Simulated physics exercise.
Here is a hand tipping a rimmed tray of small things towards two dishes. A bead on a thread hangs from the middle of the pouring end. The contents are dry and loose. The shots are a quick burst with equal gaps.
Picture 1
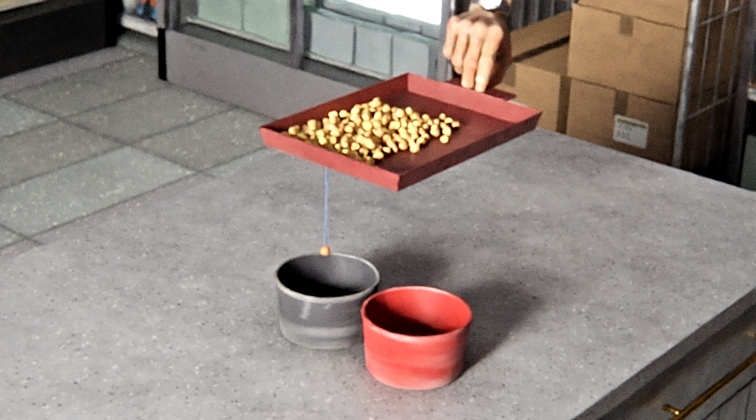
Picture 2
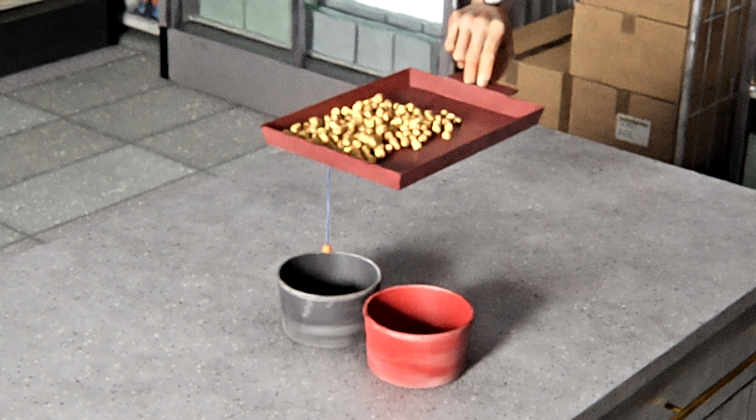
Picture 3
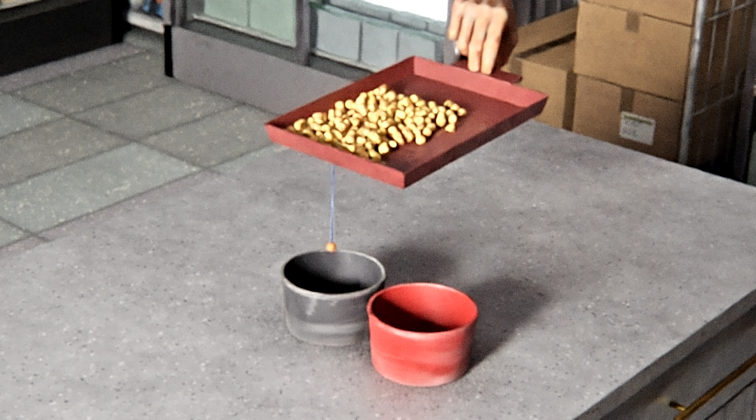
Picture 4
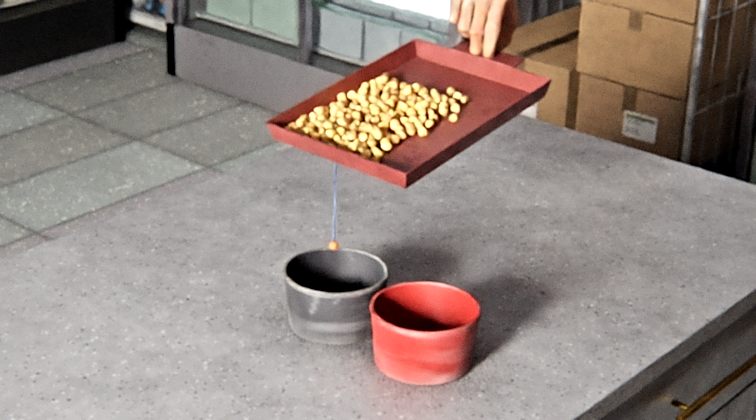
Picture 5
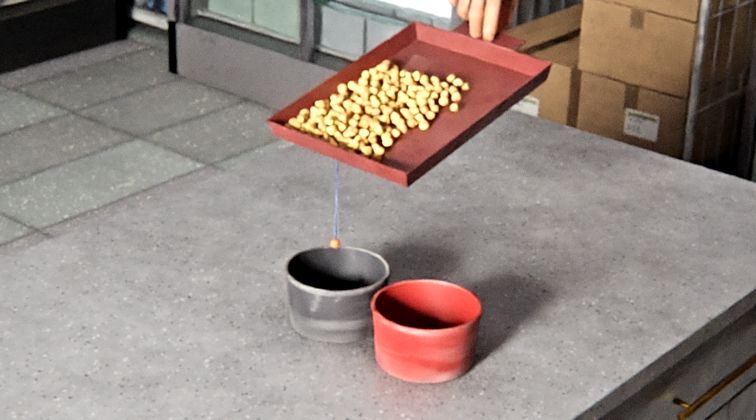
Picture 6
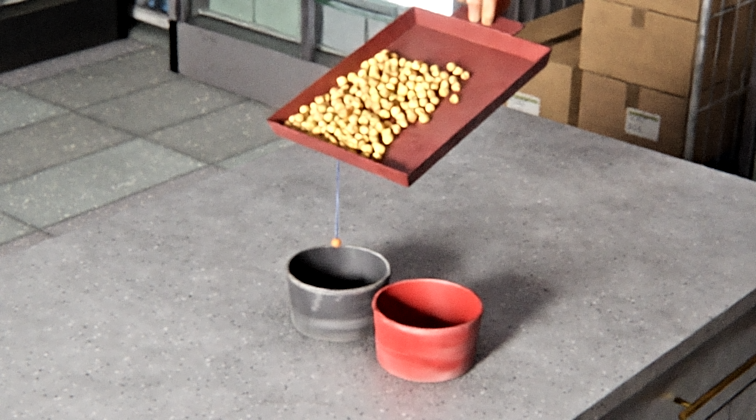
On a speckled grey countertop, a hand steadily raising the back of a red tray of chickpeas above grey and red dishes.
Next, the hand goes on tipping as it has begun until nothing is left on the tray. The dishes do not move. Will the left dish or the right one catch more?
It favours the left-hand dish.
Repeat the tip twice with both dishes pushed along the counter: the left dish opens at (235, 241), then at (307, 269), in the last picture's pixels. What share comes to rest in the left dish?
The first gives 10 %, the second 50 %.
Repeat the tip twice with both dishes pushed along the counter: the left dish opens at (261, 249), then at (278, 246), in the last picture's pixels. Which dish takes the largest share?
The first try: Right. The second: The right dish.
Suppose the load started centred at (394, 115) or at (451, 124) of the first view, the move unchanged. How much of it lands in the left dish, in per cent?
In turn 40 and 40 in a hundred.
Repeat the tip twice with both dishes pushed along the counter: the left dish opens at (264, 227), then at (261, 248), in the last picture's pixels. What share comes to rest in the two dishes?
In turn 10 and 60 in a hundred.
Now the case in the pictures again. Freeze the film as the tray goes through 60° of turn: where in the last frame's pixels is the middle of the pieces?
Roughly at (345, 119).
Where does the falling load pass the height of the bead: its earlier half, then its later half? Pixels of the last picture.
Early half (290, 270), late half (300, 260).
Shortly afterwards, tray tipped steeply; all but a few on the tray; only a few in the air.
Next, tray tipped right over; all but a few on the tray; only a few in the left dish; only a few outside both; only a few in the air.
Some moments later, tray tipped past a quarter turn; a little in the right dish; near a quarter in the left dish; the bulk outside both.
In the end, tray tipped past a quarter turn; a little in the right dish; near a quarter in the left dish; the bulk outside both.
